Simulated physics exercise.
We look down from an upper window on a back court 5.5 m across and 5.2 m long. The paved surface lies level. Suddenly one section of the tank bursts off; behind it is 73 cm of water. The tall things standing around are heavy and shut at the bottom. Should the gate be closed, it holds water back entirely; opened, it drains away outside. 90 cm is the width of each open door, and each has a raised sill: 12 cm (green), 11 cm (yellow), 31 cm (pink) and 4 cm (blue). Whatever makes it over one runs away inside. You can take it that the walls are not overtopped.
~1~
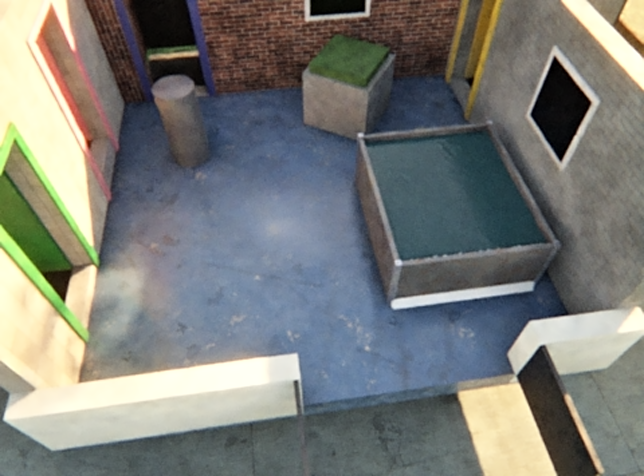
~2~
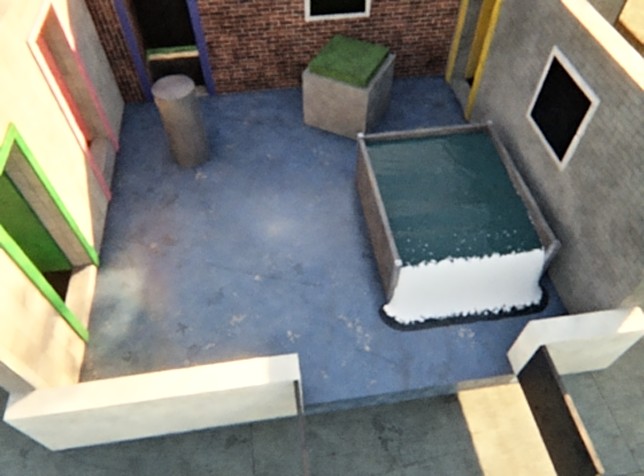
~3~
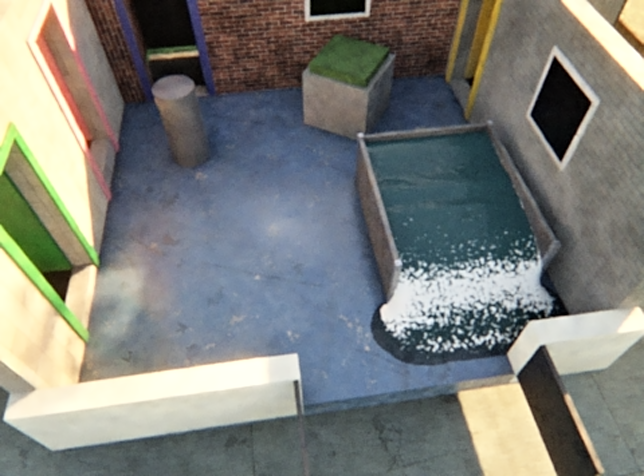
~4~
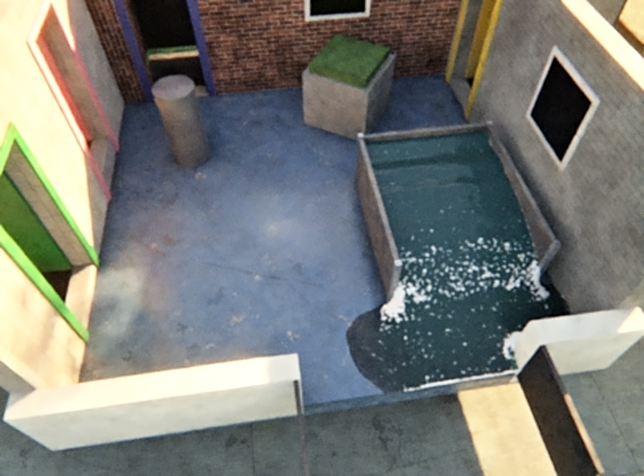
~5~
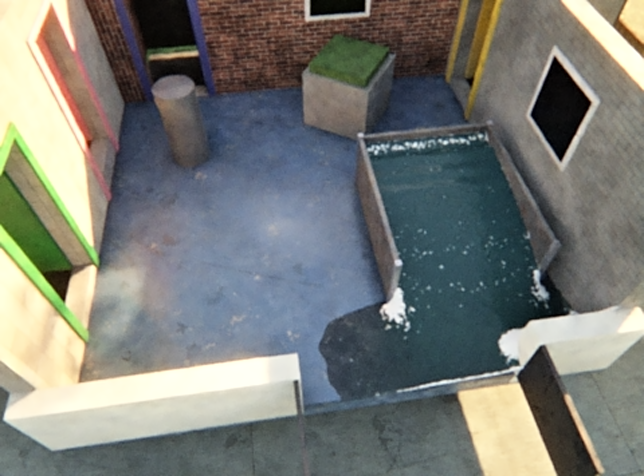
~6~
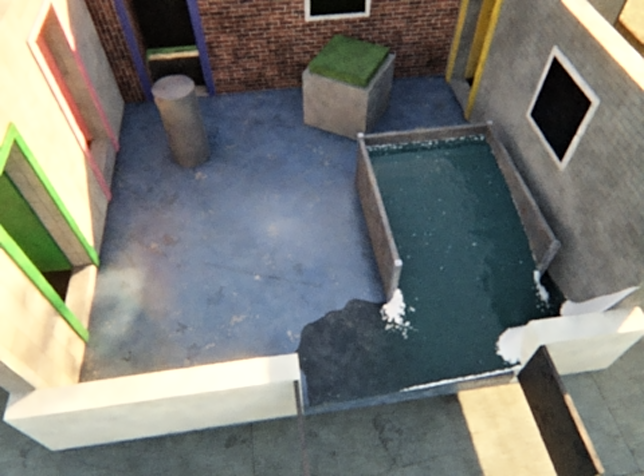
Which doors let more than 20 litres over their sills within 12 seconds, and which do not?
Result: The green door remains within the limit. The yellow door remains within the limit. The pink door remains within the limit. The blue door remains within the limit.
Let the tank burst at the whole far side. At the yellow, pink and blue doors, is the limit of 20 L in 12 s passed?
Against that limit: Yellow past it, pink below, blue over.
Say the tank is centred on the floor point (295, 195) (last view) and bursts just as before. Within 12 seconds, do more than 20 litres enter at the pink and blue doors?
Result - pink door does not exceed it, blue door exceeds it.
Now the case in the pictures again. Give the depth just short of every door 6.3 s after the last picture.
Green 2 cm, yellow 6 cm, pink 1 cm, blue 1 cm.
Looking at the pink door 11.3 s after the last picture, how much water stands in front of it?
Around 1.5 cm deep.
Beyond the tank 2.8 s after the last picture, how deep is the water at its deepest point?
It gets to some 18 cm.
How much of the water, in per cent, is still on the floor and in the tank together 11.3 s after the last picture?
Around 24 per cent of the water.
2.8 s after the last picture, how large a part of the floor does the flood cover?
Covered: Roughly 25 per cent.
Then, 0.7 s after the last picture water covers 10 % of the floor and is deepest (56 cm) near (572, 343); green door not reached, yellow door not reached, pink door not reached, blue door not reached.
Then, 1.5 s after the last picture water covers 15 % of the floor and is deepest (38 cm) near (565, 329); green door not reached, yellow door 4 cm at the sill, 0 L in, pink door not reached, blue door not reached.
Then, 2.8 s after the last picture water covers 25 % of the floor and is deepest (18 cm) near (429, 304); green door not reached, yellow door 3 cm at the sill, 0 L in, pink door not reached, blue door not reached.
Then, 6.3 s after the last picture water covers 40 % of the floor and is deepest (12 cm) near (542, 348); green door 2 cm at the sill, 0 L in, yellow door 6 cm at the sill, 0 L in, pink door not reached, blue door 1 cm at the sill, 0 L in.
Then, 11.3 s after the last picture water covers 60 % of the floor and is deepest (6 cm) near (349, 89); green door 1 cm at the sill, 0 L in, yellow door 4 cm at the sill, 0 L in, pink door 2 cm at the sill, 0 L in, blue door 2 cm at the sill, 0 L in.
